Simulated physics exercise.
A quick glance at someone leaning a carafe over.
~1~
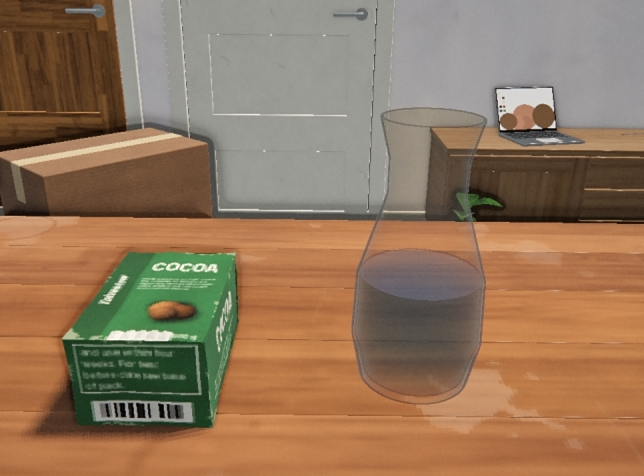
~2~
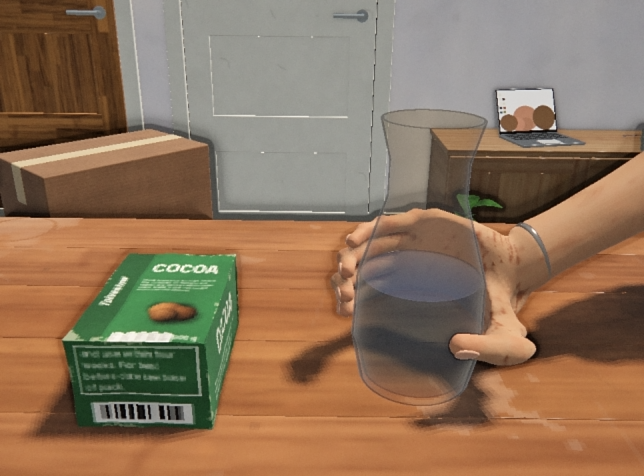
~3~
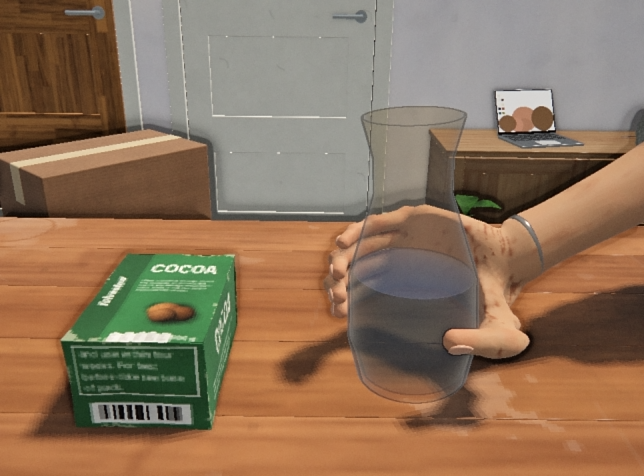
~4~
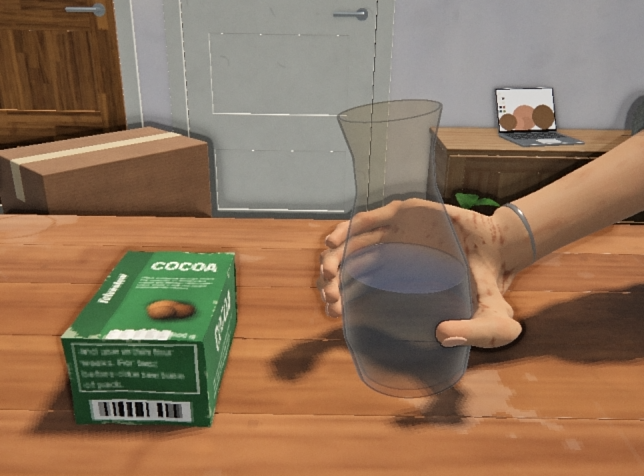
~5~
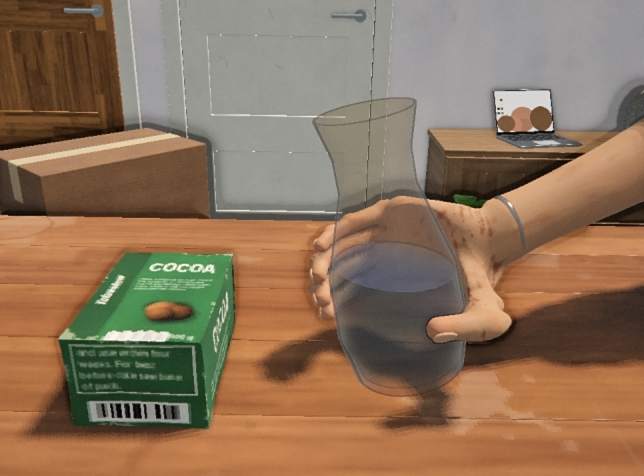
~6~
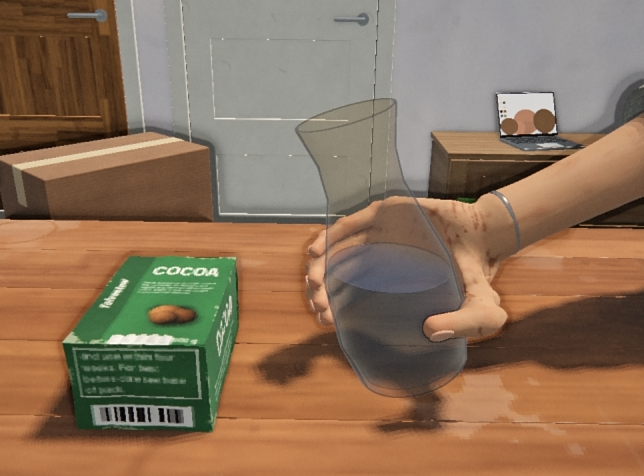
A hand reaching in from the right, gripping a glass carafe of water and tilting it left towards a green cocoa packet.
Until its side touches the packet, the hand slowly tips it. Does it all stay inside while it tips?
Yes, none comes out.
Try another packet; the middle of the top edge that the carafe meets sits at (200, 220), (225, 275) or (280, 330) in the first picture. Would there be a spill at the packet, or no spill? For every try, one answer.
No loss, no loss, no loss.
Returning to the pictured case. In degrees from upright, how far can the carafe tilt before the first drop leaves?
Angle: Near 70°.
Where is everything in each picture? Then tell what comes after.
In the first picture, it stands upright; carafe (422, 251) about a third full.
In the second picture, a hand takes hold; carafe about a third full, surface at (421, 274); packet (166, 331).
In the third picture, tipping on its foot; carafe (412, 250) about a third full.
In the fourth picture, the top moves towards the packet; carafe about a third full, surface at (402, 267); packet (165, 329).
In the fifth picture, on the way over; carafe (388, 243) about a third full.
In the sixth picture, it is leaning; carafe about a third full, surface at (386, 267); packet (166, 334).
Shortly, the carafe leans by about 35°; none is lost.
Then, the carafe leans by about 55°; none is lost.
At the finish, the carafe leans by about 60°, against the packet; none is lost.
